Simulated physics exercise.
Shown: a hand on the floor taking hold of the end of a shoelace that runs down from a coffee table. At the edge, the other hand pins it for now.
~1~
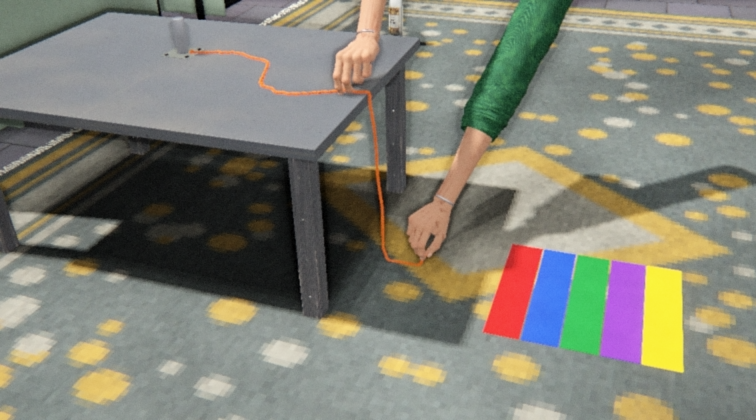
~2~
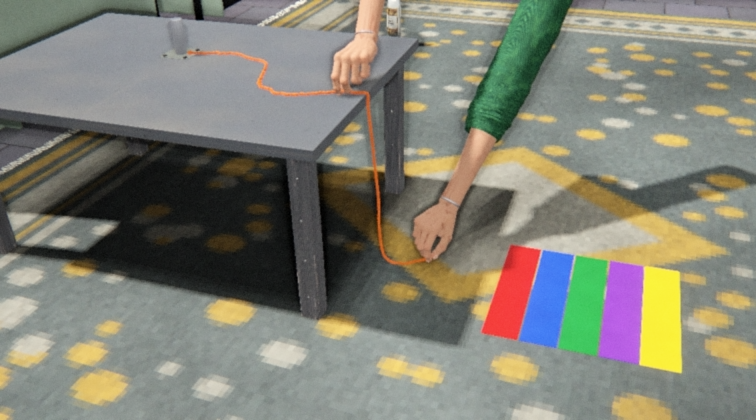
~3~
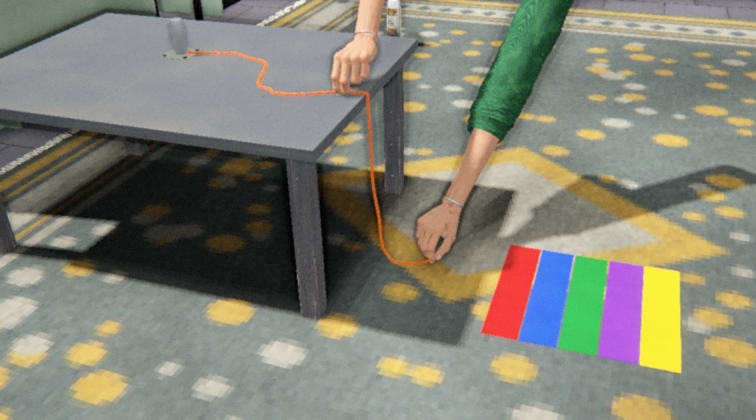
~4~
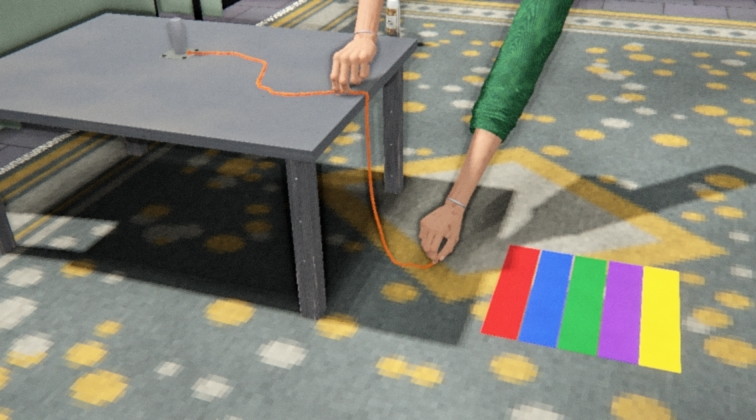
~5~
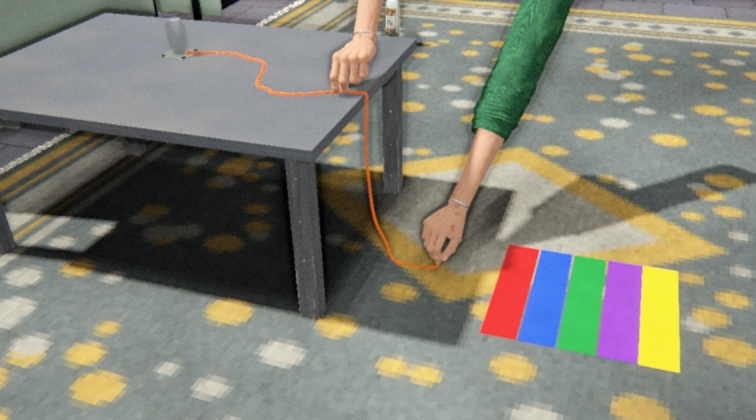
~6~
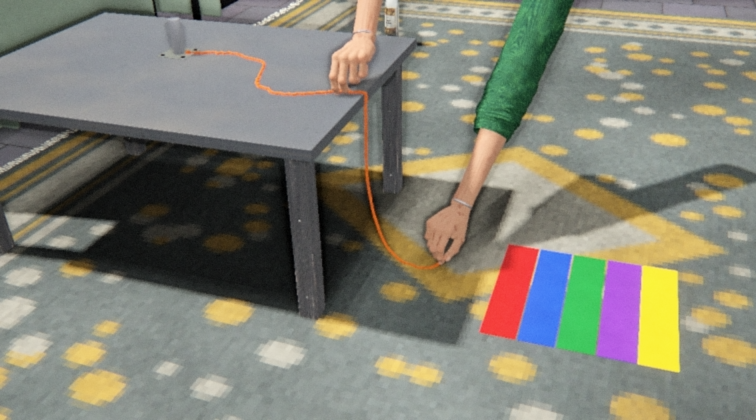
A hand on the floor draws the orange shoelace's end slightly to the right.
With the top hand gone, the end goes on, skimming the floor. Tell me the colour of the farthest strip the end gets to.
The farthest it gets is purple.
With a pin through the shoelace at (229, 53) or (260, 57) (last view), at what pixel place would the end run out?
Try one gives (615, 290); try two gives (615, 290).
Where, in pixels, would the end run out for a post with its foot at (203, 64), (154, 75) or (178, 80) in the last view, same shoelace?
Somewhere near (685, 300), (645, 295) and (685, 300), in that order.
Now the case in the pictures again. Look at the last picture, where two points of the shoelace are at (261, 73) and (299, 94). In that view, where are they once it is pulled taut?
(287, 75) and (365, 93), approximately.
Early on, end near (564, 280); over blue.
Midway, end near (600, 286); over green.
At the end of the slack, end near (622, 290); over purple. The end stops over the purple strip.
